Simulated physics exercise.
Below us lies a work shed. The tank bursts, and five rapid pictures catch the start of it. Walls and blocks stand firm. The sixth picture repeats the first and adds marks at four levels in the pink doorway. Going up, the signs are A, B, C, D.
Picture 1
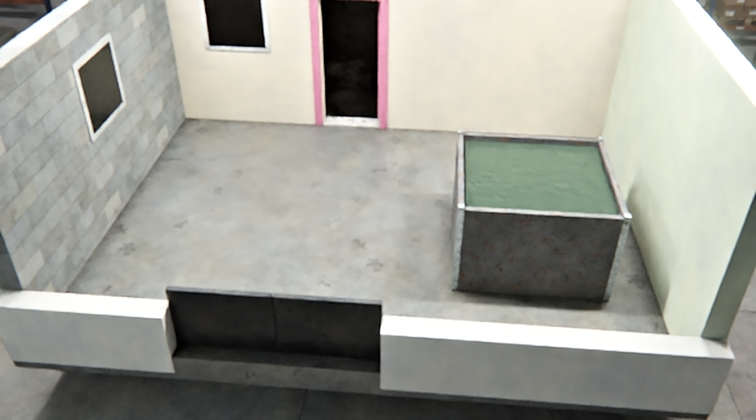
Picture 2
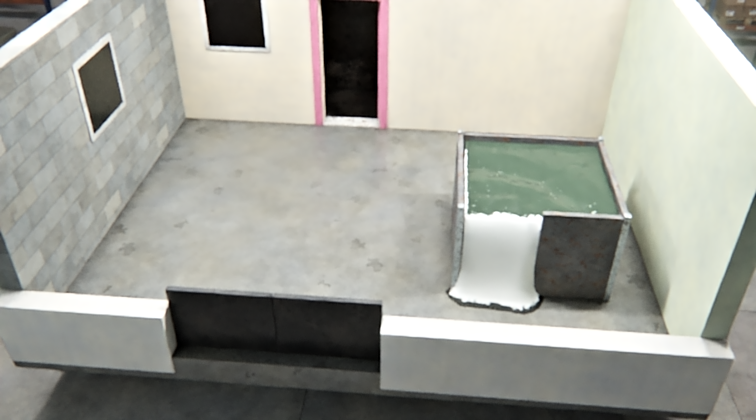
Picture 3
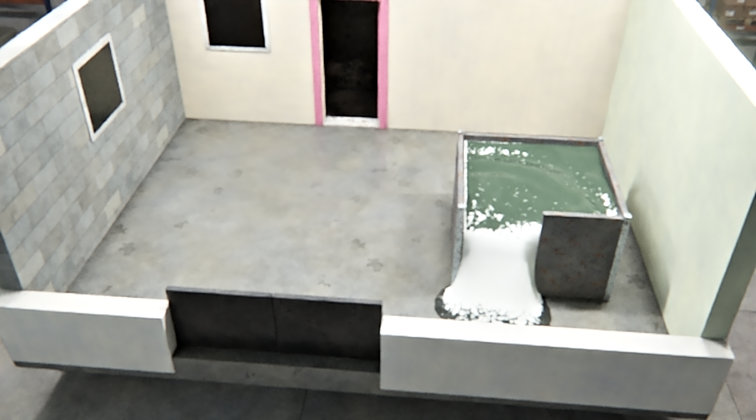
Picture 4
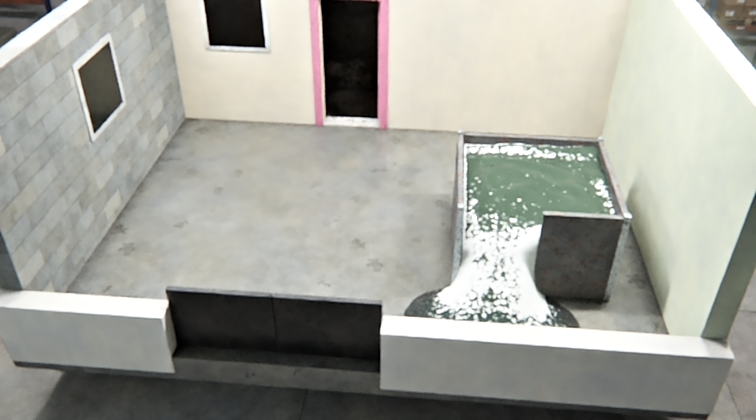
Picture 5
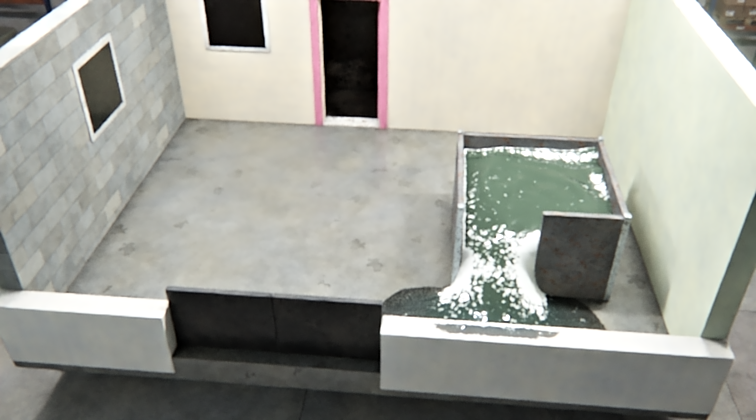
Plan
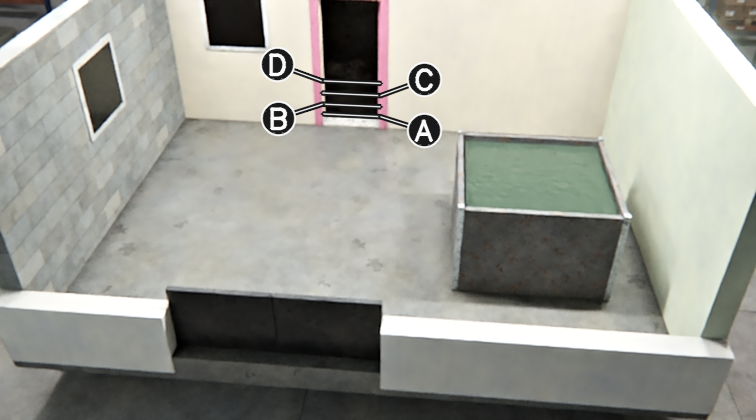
At first, green water sits still in a square dark tank at the right of a walled work shed. Then the left part of the tank's front is open and white, foamy water pours through onto the grey floor. The dark green pool spreads sideways along the low front wall, while foam flecks the tank's surface.
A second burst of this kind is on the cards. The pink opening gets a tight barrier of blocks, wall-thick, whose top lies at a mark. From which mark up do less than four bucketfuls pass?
A.
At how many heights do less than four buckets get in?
All four.
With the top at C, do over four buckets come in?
No, that is safe.
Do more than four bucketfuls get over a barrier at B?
No, not at all.
On the marked copy, A at (351, 115); B at (351, 105); C at (351, 94); D at (351, 82); from the bottom up A, B, C, D.
For height A, nothing gets over.
For height B, nothing gets over.
For height C, nothing gets over.
For height D, nothing gets over.
